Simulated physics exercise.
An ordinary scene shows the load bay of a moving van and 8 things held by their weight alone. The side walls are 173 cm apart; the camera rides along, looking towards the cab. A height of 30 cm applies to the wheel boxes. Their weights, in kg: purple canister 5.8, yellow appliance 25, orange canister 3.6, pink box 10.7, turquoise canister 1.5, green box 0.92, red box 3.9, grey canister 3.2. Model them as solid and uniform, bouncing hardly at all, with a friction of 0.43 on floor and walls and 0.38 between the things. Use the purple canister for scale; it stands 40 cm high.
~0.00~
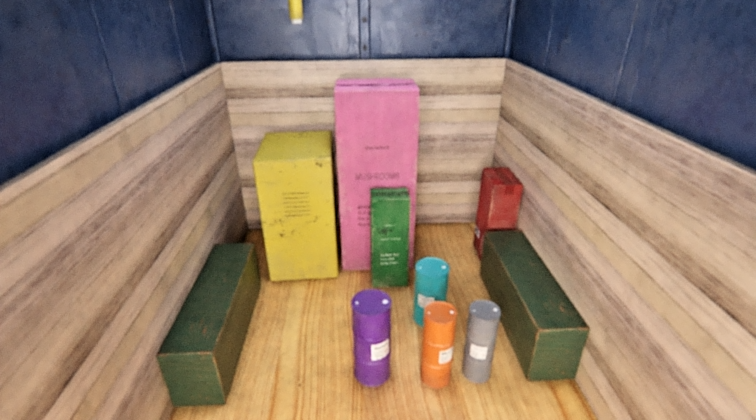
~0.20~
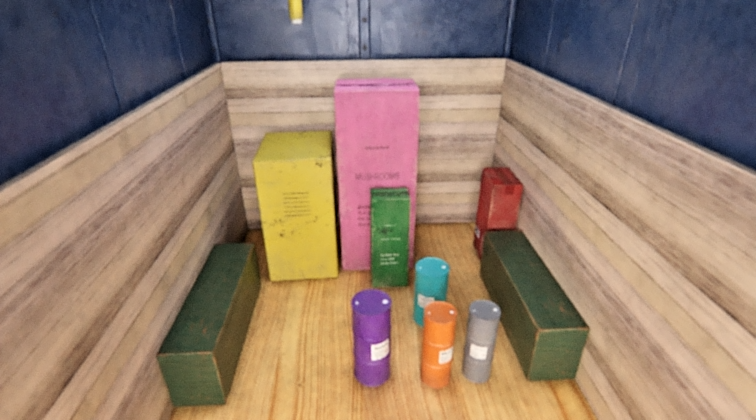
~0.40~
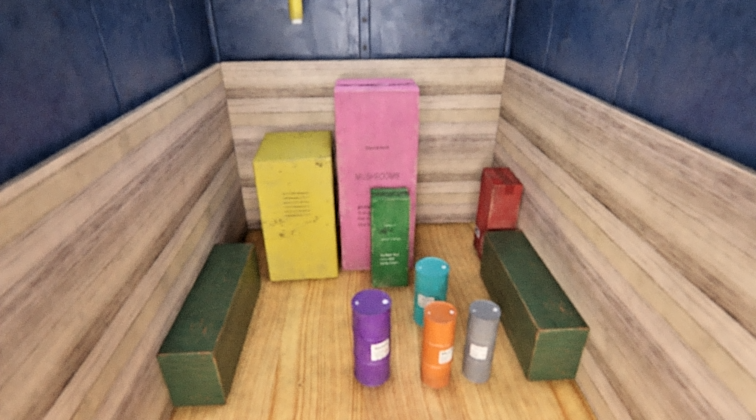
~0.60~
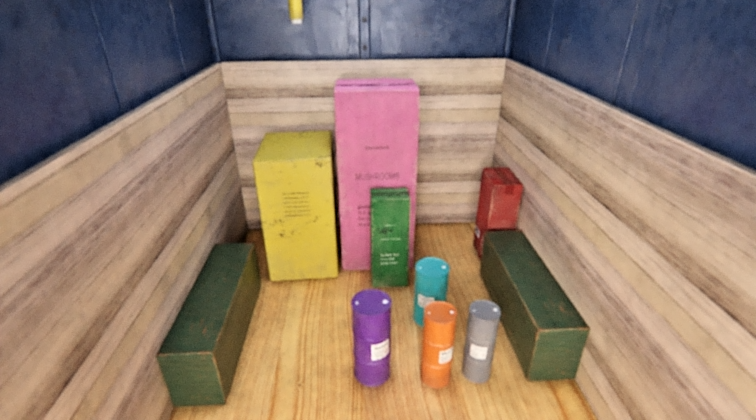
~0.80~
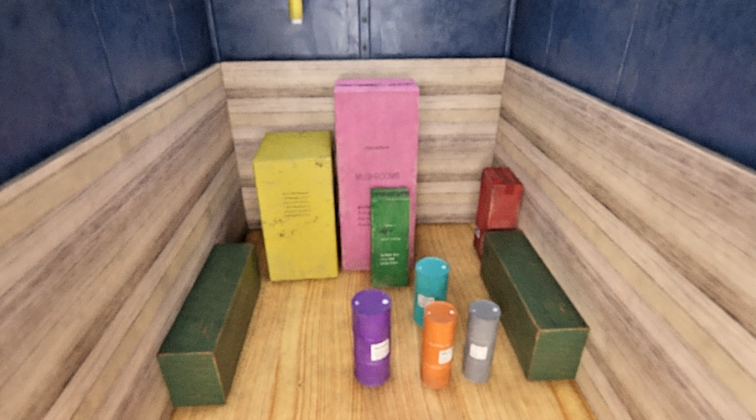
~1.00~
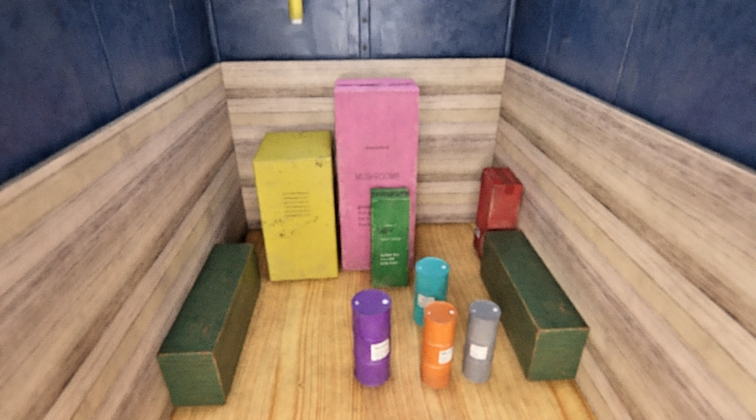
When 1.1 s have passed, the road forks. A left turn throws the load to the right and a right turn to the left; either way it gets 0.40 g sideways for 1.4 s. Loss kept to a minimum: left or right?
Less ends up tipped or fallen after turning left.
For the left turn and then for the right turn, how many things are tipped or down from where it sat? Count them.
Results - left: 2, right: 4.
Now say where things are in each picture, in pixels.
Smooth; purple canister (372, 338); yellow appliance (302, 205), in the first frame.
Load feels 0.30 g jolt; turquoise canister (431, 293); green box (389, 239), in the second frame.
Smooth; red box (496, 218); grey canister (480, 342), in the third frame.
Smooth; orange canister (438, 346); pink box (376, 178), in the fourth frame.
Smooth; turquoise canister (431, 293); green box (389, 239), in the fifth frame.
Smooth; purple canister (372, 338); yellow appliance (302, 205), in the sixth frame.
Turning left. At 2.00 s, load feels 0.40 g right; orange canister 31° off upright; green box 25° off upright; grey canister 26° off upright.
After 2.60 s, smooth; green box 56° off upright; orange canister 45° off upright; grey canister 26° off upright.
In the end (4.8 s), toppled in the van, orange canister and green box; the other 6 under 15 cm from the start. In the last view, purple canister near (372, 338), yellow appliance near (302, 205).
Turning right instead, purple canister, orange canister, red box and grey canister tipped over or down from where it sat, 4 of 8 in all.
